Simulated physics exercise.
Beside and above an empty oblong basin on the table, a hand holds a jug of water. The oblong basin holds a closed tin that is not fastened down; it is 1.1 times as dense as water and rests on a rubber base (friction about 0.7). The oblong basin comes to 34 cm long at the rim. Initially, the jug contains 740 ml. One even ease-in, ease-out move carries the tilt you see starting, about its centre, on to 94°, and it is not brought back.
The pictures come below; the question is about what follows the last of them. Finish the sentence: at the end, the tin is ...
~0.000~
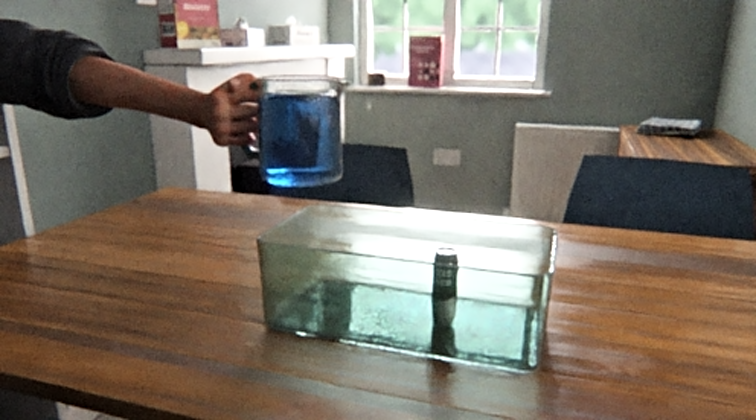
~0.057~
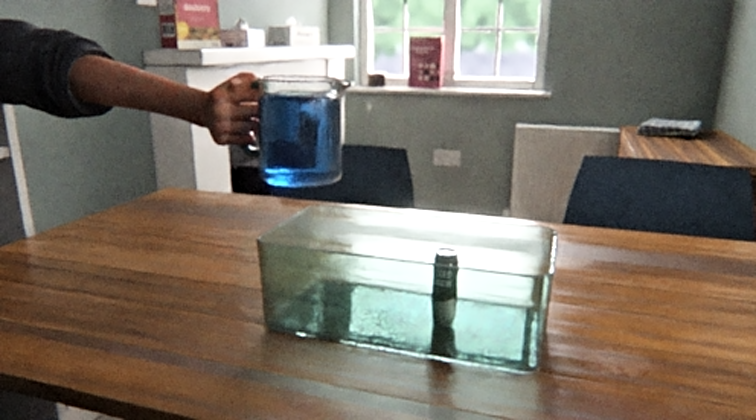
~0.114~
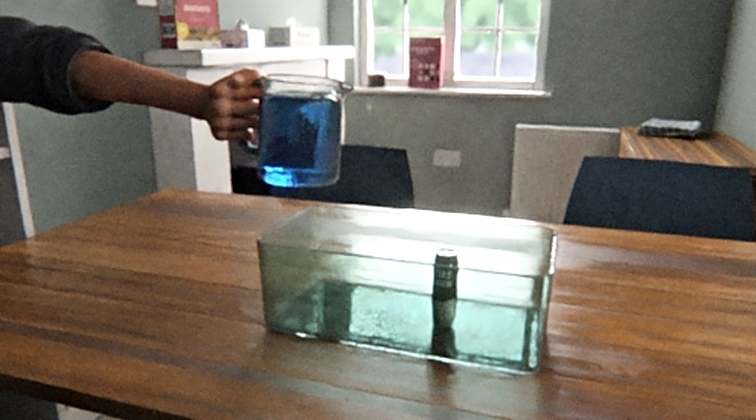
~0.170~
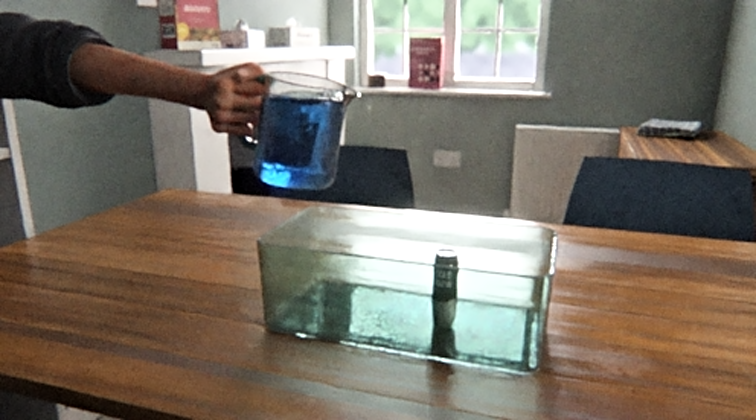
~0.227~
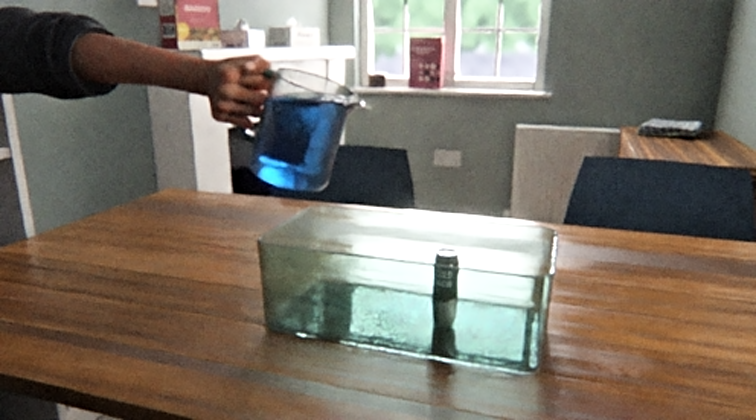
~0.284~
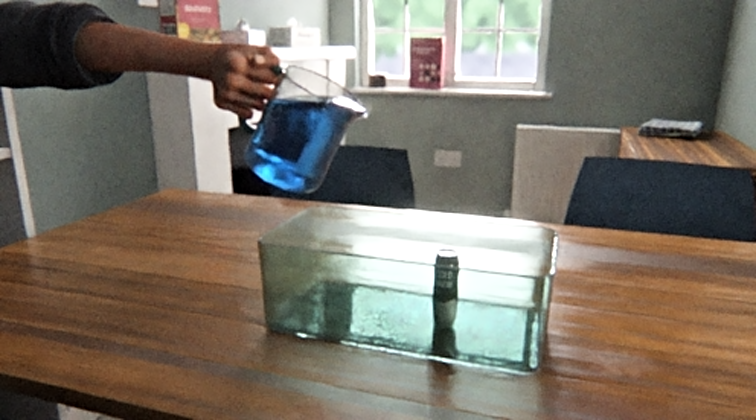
Standing on its base.
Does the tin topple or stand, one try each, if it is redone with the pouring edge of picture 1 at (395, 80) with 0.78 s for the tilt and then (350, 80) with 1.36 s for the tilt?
First it tips over; then it stays on its base.
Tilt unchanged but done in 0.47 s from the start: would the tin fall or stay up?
Result: Tin still standing.
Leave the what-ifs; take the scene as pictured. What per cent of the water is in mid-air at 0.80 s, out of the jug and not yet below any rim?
Something like 16 per cent is in the air then.
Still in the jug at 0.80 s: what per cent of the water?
Close to 32 percent of the whole amount.
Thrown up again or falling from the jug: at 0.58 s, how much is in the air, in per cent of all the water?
16 %.
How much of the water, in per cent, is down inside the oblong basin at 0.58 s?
I'd estimate some 10 percent of the liquid.
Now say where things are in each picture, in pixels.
In the first frame, tilt 0°; pouring edge (351, 81); surface from (267, 92) to (338, 95); the oblong basin's rim runs from (285, 222) to (554, 251); the tin's top is at (446, 253).
In the second frame, tilt 1°; pouring edge (352, 83); surface from (268, 93) to (340, 97).
In the third frame, tilt 5°; pouring edge (355, 87); surface from (269, 93) to (341, 98).
In the fourth frame, tilt 11°; pouring edge (359, 94); surface from (272, 95) to (345, 99).
In the fifth frame, tilt 18°; pouring edge (363, 103); surface from (272, 106) to (353, 101).
In the sixth frame, tilt 28°; pouring edge (367, 115); surface from (268, 115) to (364, 107).
By 0.58 s the tilt is 80° and 73 per cent is still to pour; the tin stands where it began.
By 0.80 s the tilt is 94° and 33 per cent is still to pour; the tin stands where it began.
By 1.03 s the tilt is 94° and 13 per cent is still to pour; the tin stands where it began.
By 1.28 s the tilt is 94° and 5 per cent is still to pour; the tin stands where it began.
At rest the tin stands where it began.
